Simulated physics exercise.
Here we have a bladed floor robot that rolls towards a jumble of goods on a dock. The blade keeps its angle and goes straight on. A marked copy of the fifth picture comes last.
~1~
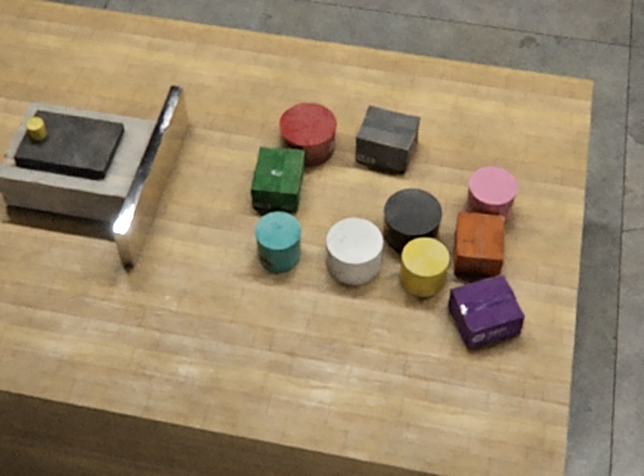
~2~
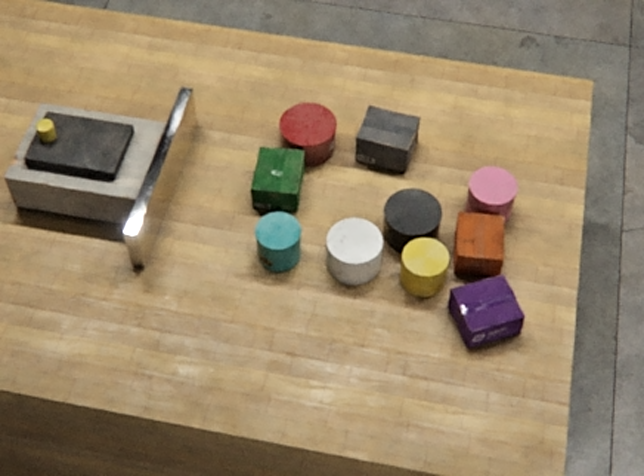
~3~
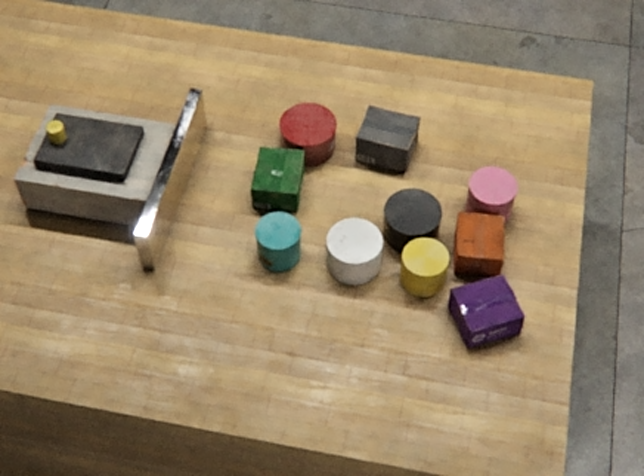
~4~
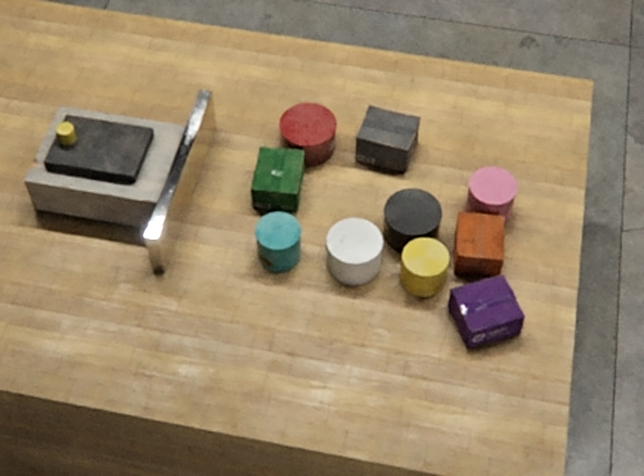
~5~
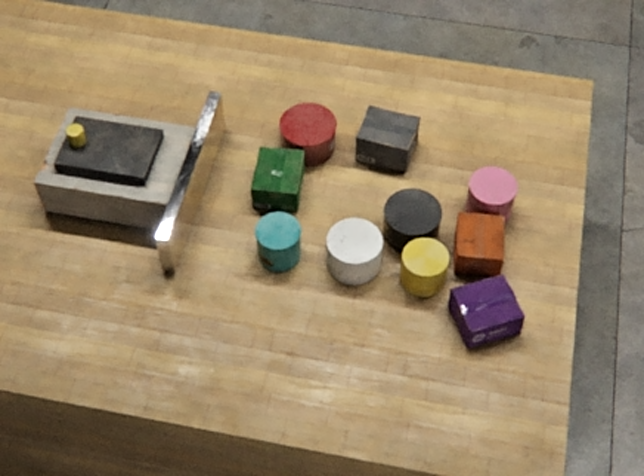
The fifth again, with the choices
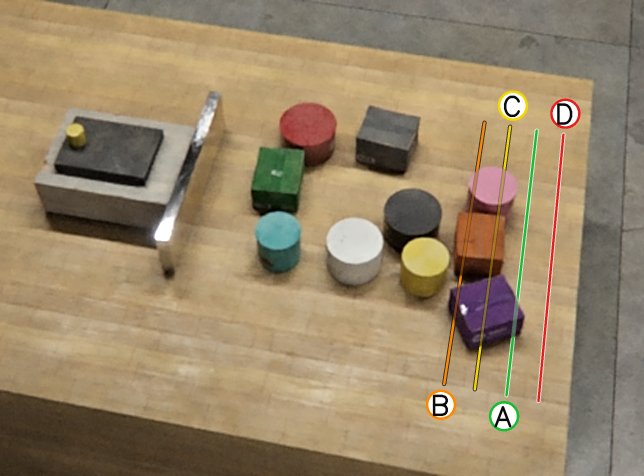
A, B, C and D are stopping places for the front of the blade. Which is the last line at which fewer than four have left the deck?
Line C.
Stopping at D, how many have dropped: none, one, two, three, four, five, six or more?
Six or more.
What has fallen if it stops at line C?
The orange box goes over.
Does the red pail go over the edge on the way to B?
By then, no.
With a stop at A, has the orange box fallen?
Yes.
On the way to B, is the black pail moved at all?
Yes.
On the marked copy, A at (523, 251); B at (466, 242); C at (494, 246); D at (552, 256).
Following C. Soon after the start, robot (224, 167); grey box (407, 141); red pail (351, 146).
Later, robot (332, 184); orange box (543, 244); pink pail (525, 189).
In the end, robot (416, 198); orange box over the edge; pink pail (586, 194); one fallen.
As for the rest, A drops four; B is within the limit but short; D drops seven.
